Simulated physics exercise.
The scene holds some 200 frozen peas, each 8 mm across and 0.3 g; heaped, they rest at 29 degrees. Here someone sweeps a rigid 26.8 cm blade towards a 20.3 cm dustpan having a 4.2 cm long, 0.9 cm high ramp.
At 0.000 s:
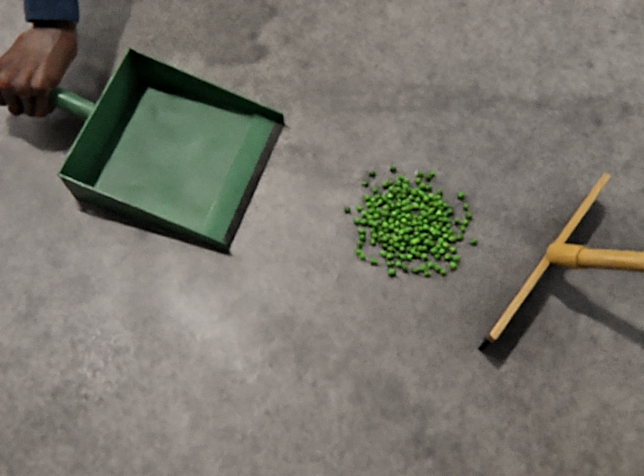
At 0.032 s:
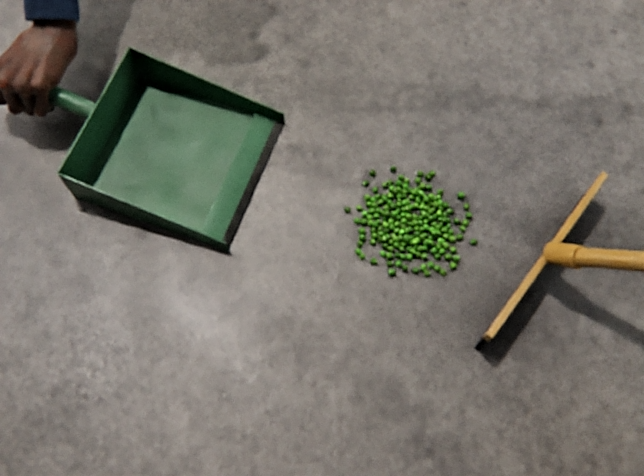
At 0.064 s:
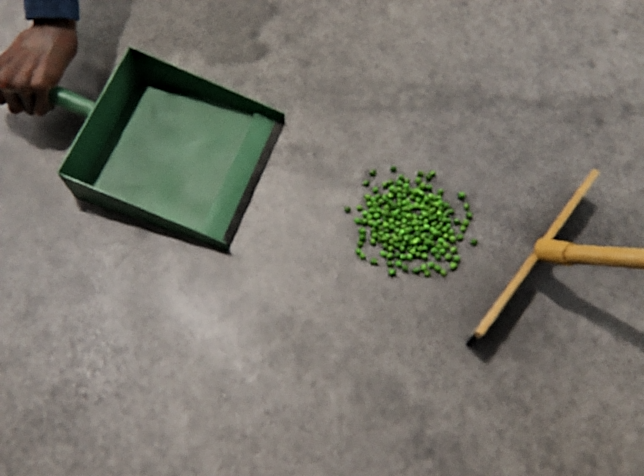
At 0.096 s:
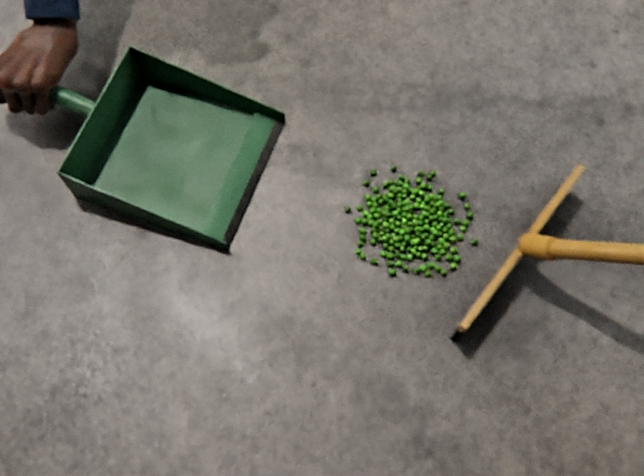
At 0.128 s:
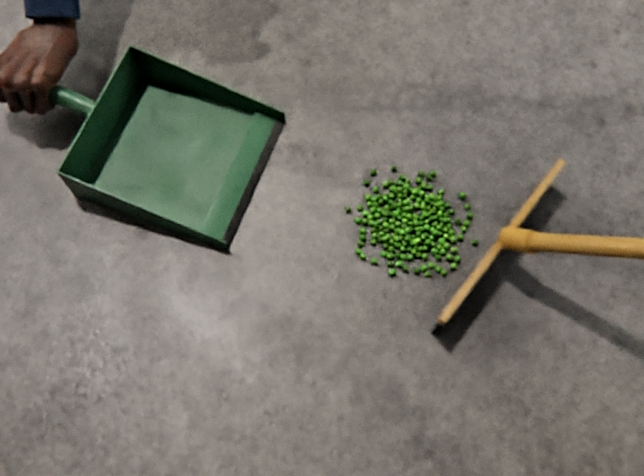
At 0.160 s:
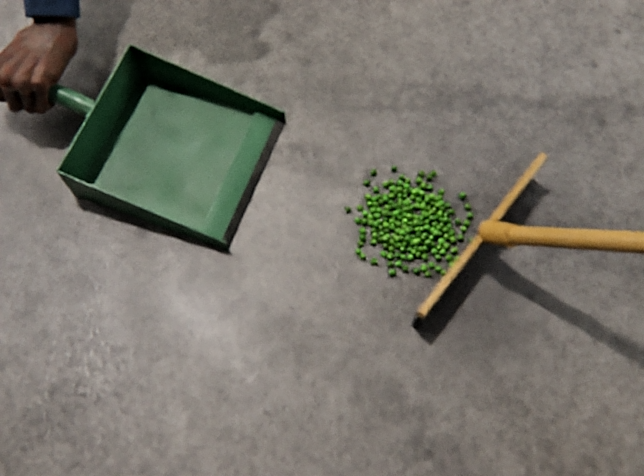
A wooden-bladed sweeper with a long handle slides leftward across a grey floor, slowly at first, and its blade reaches the right edge of a pile of green peas, while a hand holds a green dustpan still at left.
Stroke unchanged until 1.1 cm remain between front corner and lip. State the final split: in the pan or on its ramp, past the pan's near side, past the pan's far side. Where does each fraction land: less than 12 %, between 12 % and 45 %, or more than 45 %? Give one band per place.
As I see it, pan: Moderate; near side: Small; far side: Moderate.
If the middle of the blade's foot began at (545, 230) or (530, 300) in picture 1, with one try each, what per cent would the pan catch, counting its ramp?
I'd put it near 25 per cent for the first and near 20 per cent for the second.
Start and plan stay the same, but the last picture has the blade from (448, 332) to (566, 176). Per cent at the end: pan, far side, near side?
Per cent by place - pan 0, far side 20, near side 5.
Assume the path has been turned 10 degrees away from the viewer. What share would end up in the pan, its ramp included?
In that case some 20 per cent.
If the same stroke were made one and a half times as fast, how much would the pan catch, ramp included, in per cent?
Share: Near 35 %.
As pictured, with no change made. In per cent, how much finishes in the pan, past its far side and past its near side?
Final shares - pan: 20%, near side: 0%, far side: 30%.
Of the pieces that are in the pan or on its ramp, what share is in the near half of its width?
Some 40 per cent.
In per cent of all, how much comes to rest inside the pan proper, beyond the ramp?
Estimate: About 0 %.
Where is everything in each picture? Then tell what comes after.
Blade from (492, 337) to (603, 180), moved 0.0 cm, 0 of the pieces shifted so far; middle of the pieces at (410, 224); pan at (169, 156), in the first frame.
Blade from (489, 336) to (601, 180), moved 0.4 cm, 0 of the pieces shifted so far; middle of the pieces at (410, 224), in the second frame.
Blade from (479, 333) to (592, 177), moved 1.6 cm, 0 of the pieces shifted so far; middle of the pieces at (410, 224), in the third frame.
Blade from (463, 327) to (578, 172), moved 3.6 cm, 0 of the pieces shifted so far; middle of the pieces at (410, 224), in the fourth frame.
Blade from (442, 320) to (559, 166), moved 6.0 cm, 0 of the pieces shifted so far; middle of the pieces at (411, 224), in the fifth frame.
Blade from (422, 313) to (540, 160), moved 8.5 cm, 0 of the pieces shifted so far; middle of the pieces at (411, 224); pan at (169, 153). The blade's pace is about 0.77 m/s, in the sixth frame.
After 0.32 s, middle of the blade 17 cm from the lip; 0 % over the lip, far side 10 %, near side 0 %.
After 0.43 s, middle of the blade 9 cm from the lip; 0 % over the lip, far side 20 %, near side 0 %.
After 0.67 s, middle of the blade 5 cm from the lip; 25 % over the lip, far side 25 %, near side 0 %.
By 1.5 s all is still; pan 20 %, near side 0 %, far side 30 %, in front of the lip or behind the blade 50 %.
